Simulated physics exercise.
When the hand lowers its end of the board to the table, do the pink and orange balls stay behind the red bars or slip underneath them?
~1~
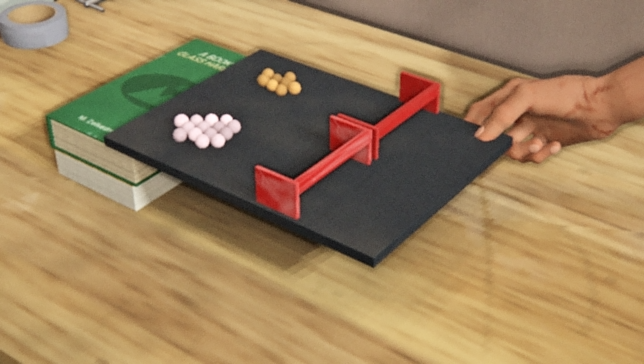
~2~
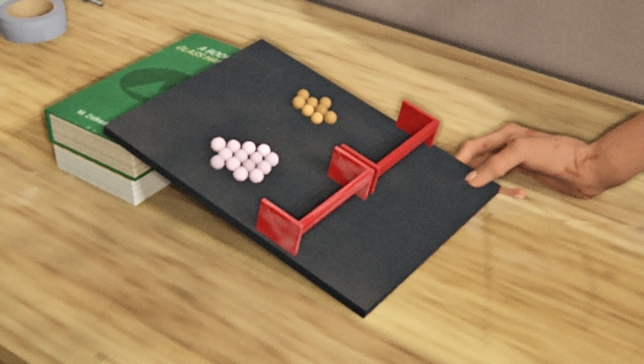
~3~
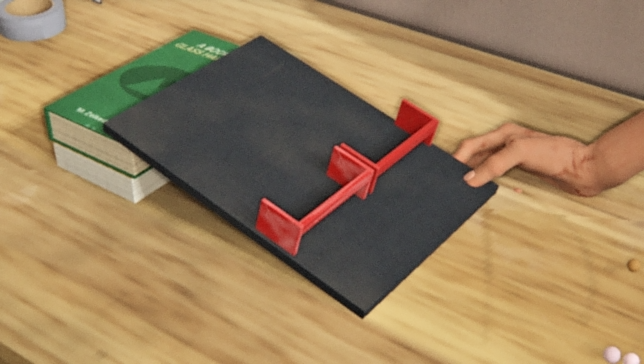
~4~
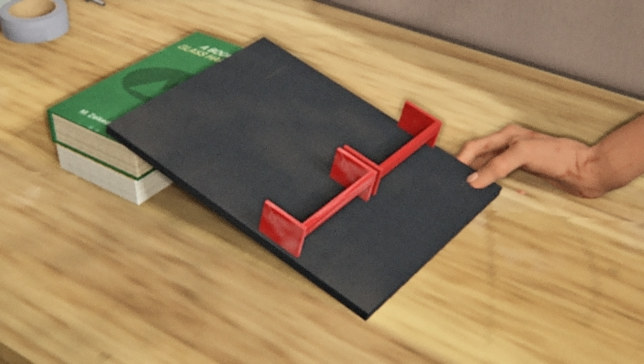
Both the near pink balls and the far orange balls slip underneath their red bars, leaving the board empty.
